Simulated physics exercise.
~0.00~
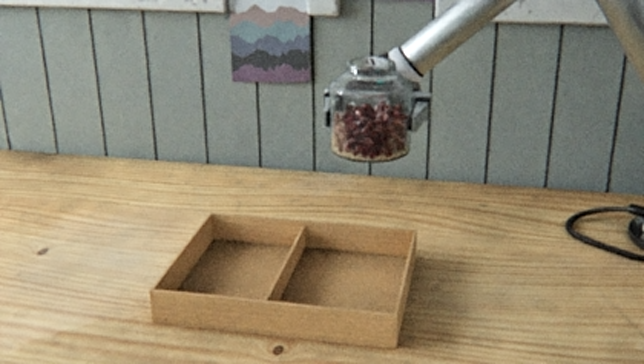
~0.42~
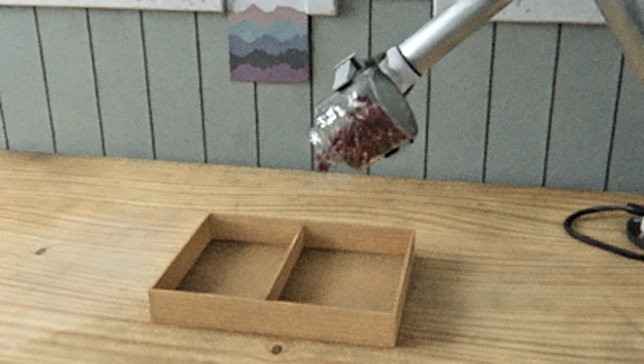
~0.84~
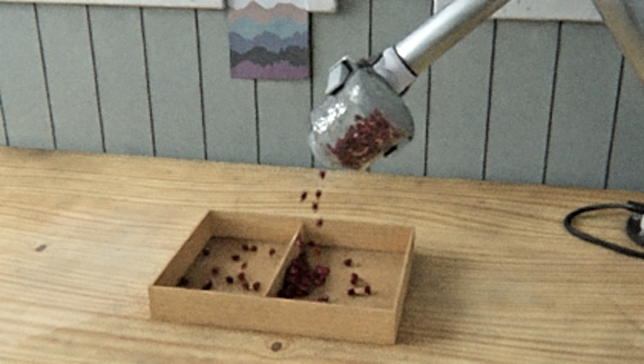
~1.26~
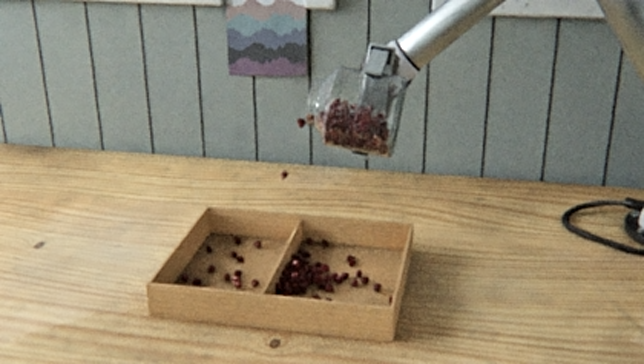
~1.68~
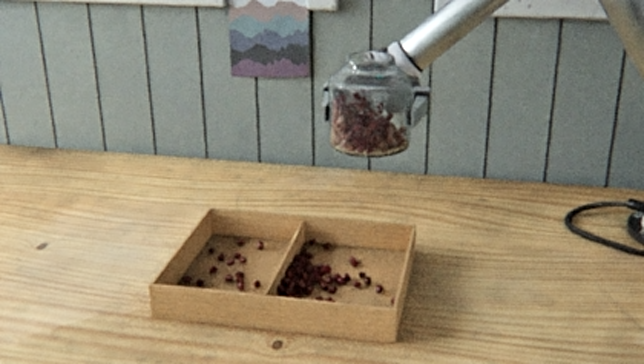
A robot arm tipped a clear jar of dark red beans over a divided tray on a wooden table, scattering some into both sections, mostly the right one, then turned the jar upright again with plenty still inside.
